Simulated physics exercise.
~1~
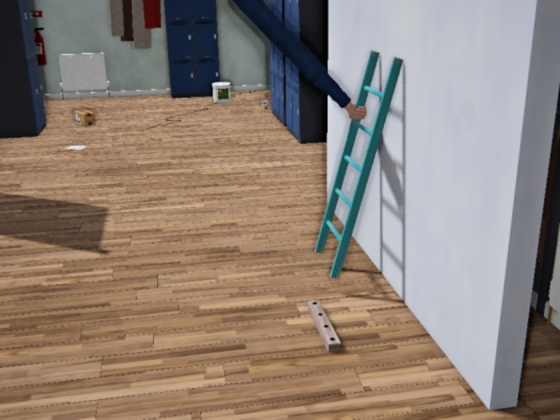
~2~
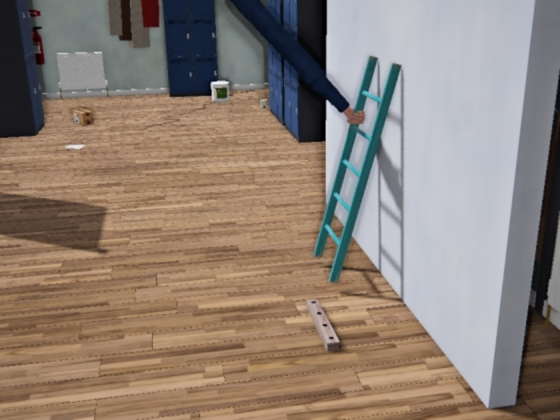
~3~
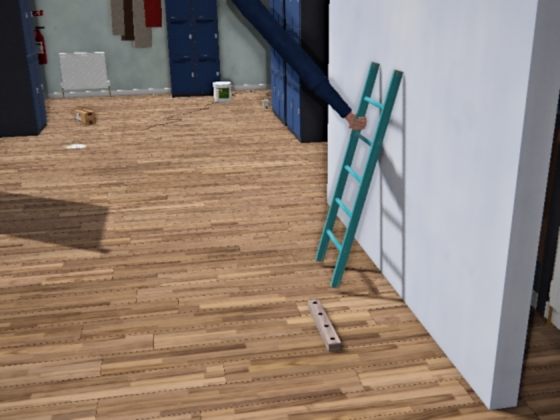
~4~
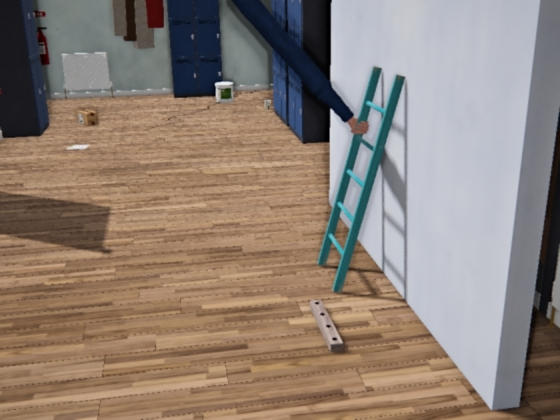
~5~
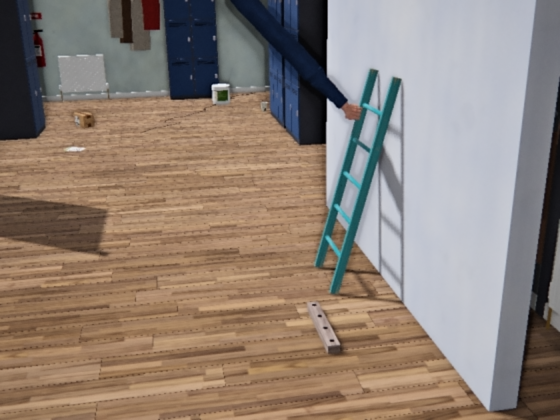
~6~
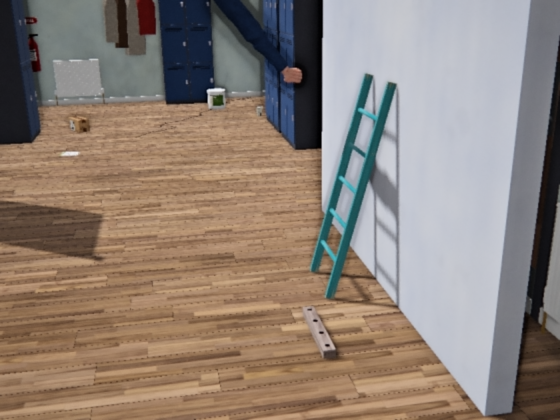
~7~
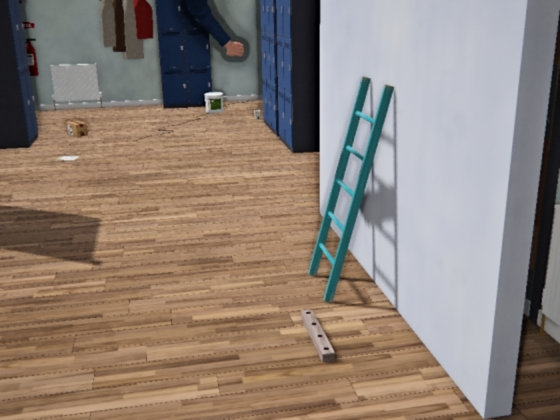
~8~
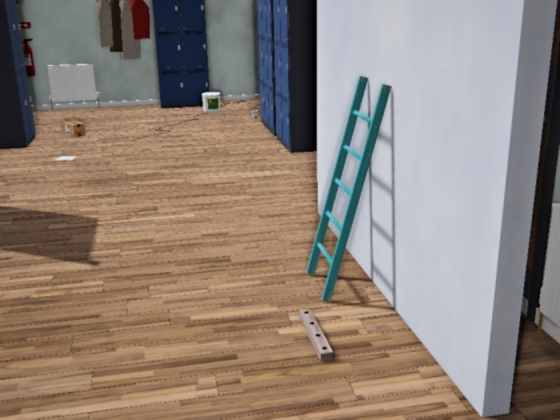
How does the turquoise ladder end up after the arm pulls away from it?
It is still propped at a slant against the pale wall, with its feet on the wooden floor.
